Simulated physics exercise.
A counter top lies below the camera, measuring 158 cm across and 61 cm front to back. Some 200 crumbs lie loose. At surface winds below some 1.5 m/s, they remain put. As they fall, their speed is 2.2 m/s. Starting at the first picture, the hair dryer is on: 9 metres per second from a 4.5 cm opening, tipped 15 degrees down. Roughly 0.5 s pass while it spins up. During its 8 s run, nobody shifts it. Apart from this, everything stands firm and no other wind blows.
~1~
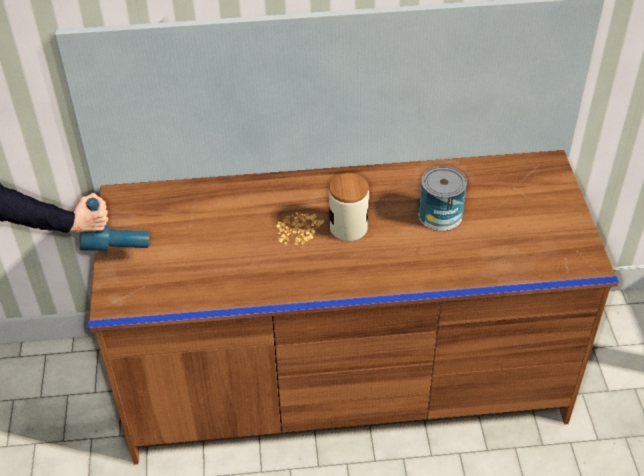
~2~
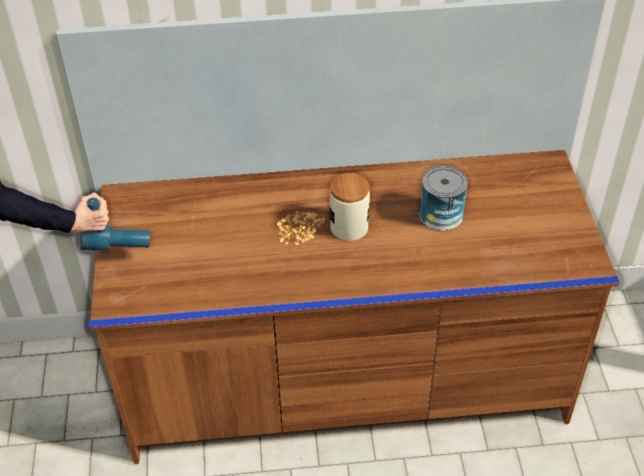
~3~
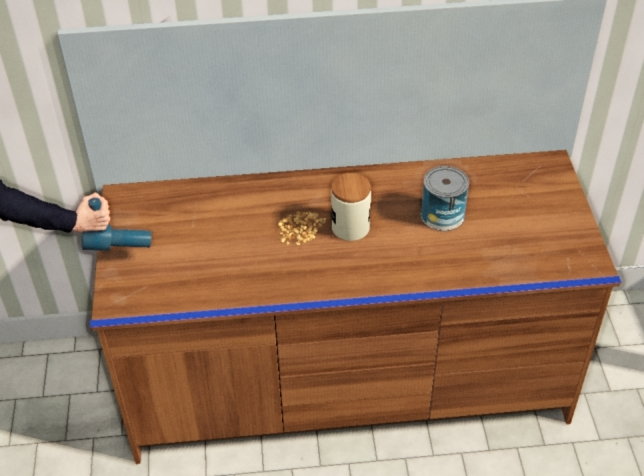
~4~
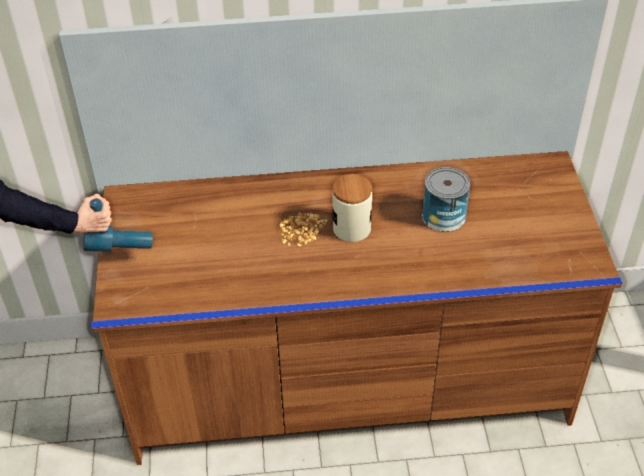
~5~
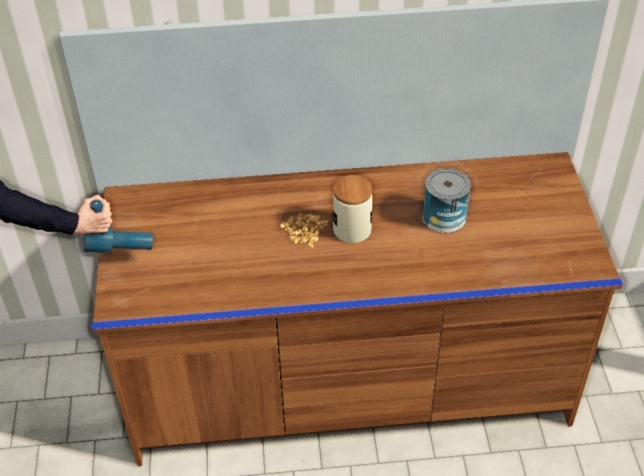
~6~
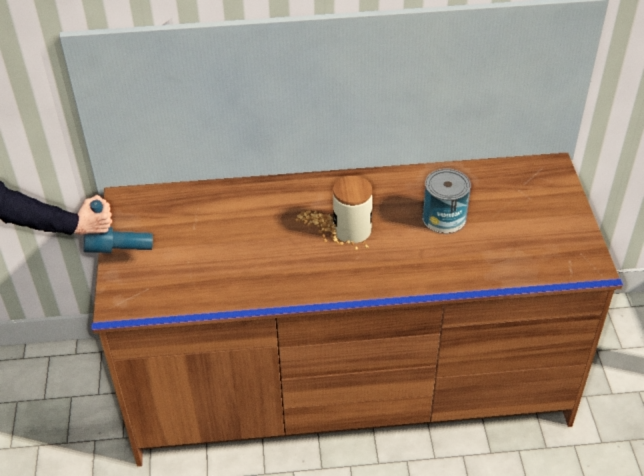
The clip shows a hand holding a teal hair dryer at the left of a wooden counter, pointed toward a small pile of crumbs, which first lies still, then shifts right and scatters around a lidded jar beside a tin.
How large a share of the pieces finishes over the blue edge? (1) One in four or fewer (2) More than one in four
1.
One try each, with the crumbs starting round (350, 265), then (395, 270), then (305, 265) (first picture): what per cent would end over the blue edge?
In turn: 20 per cent, 30 per cent, 30 per cent.
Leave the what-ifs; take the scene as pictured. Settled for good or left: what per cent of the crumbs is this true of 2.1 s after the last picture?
About 50 %.
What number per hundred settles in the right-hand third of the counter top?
I'd estimate around 15 per cent.
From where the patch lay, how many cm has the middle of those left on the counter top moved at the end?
The middle ends up about 50 cm from the start.
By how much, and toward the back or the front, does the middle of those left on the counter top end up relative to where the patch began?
Towards the back, some 15 cm.
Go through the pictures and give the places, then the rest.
In the first frame, the middle of the crumbs is near (300, 226), none has stirred yet and the mouth of the hair dryer is at (148, 240).
In the second frame, the middle of the crumbs is near (300, 223), none has stirred yet and the blue edge is centred on (359, 305).
In the third frame, the middle of the crumbs is near (302, 223), none has stirred yet, the top of a jar is at (351, 186) and the top of a tin is at (446, 181).
In the fourth frame, the middle of the crumbs is near (303, 224) and none has stirred yet.
In the fifth frame, the middle of the crumbs is near (306, 226), the farthest in sight from the hair dryer is at (326, 222) and about 10 % have left their places.
In the sixth frame, the middle of the crumbs is near (323, 223), the farthest in sight from the hair dryer is at (366, 247) and about 85 % have left their places.
Then, 1.2 s after the last picture, 0 % are over the blue edge; the middle of those still in play is near (525, 160); 19 % have settled or left.
Then, 2.1 s after the last picture, 0 % are over the blue edge; the middle of those still in play is near (519, 167); 53 % have settled or left.
Then, 4.0 s after the last picture, 0 % are over the blue edge; the middle of those still in play is near (444, 181); 75 % have settled or left.
Then, 7.6 s after the last picture, at the end, 0 % are over the blue edge; the middle of those still in play is near (437, 182).
